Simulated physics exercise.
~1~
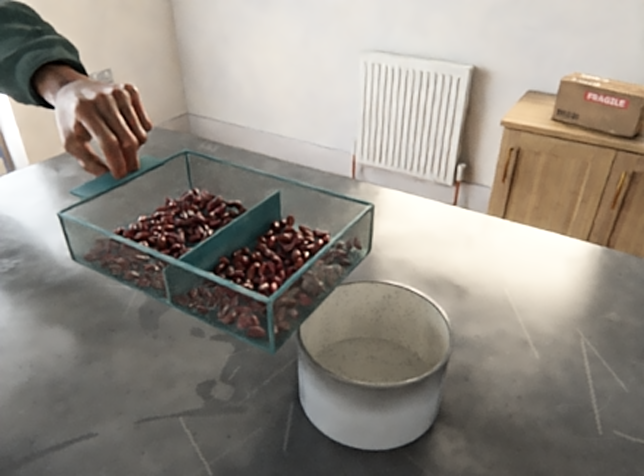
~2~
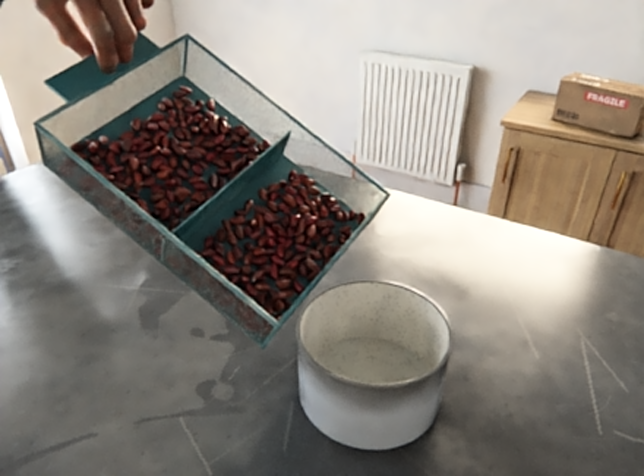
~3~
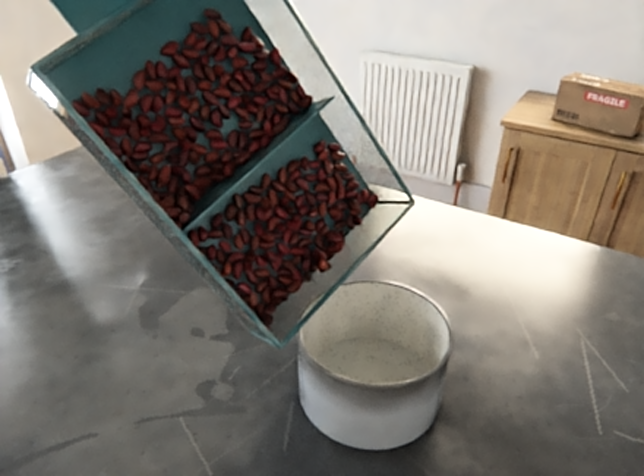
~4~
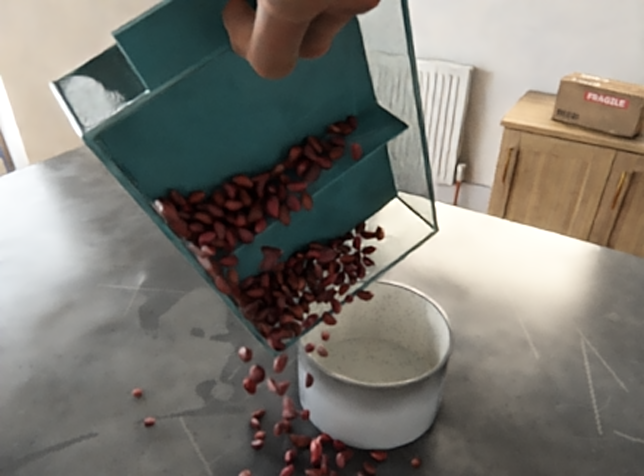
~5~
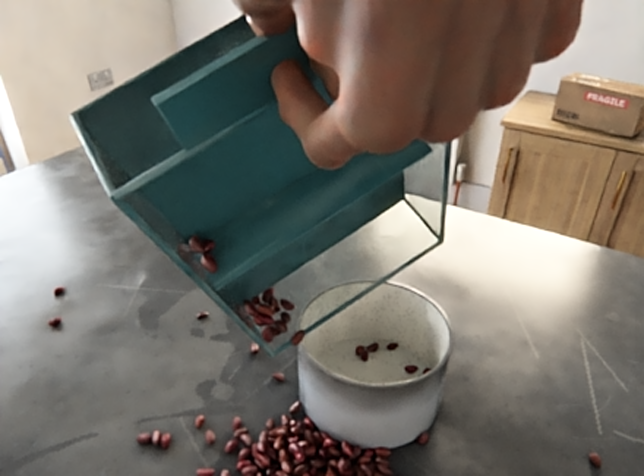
Kidney beans spilling from a divided box tipped by a hand, most piling on the grey table beside a round white pot.
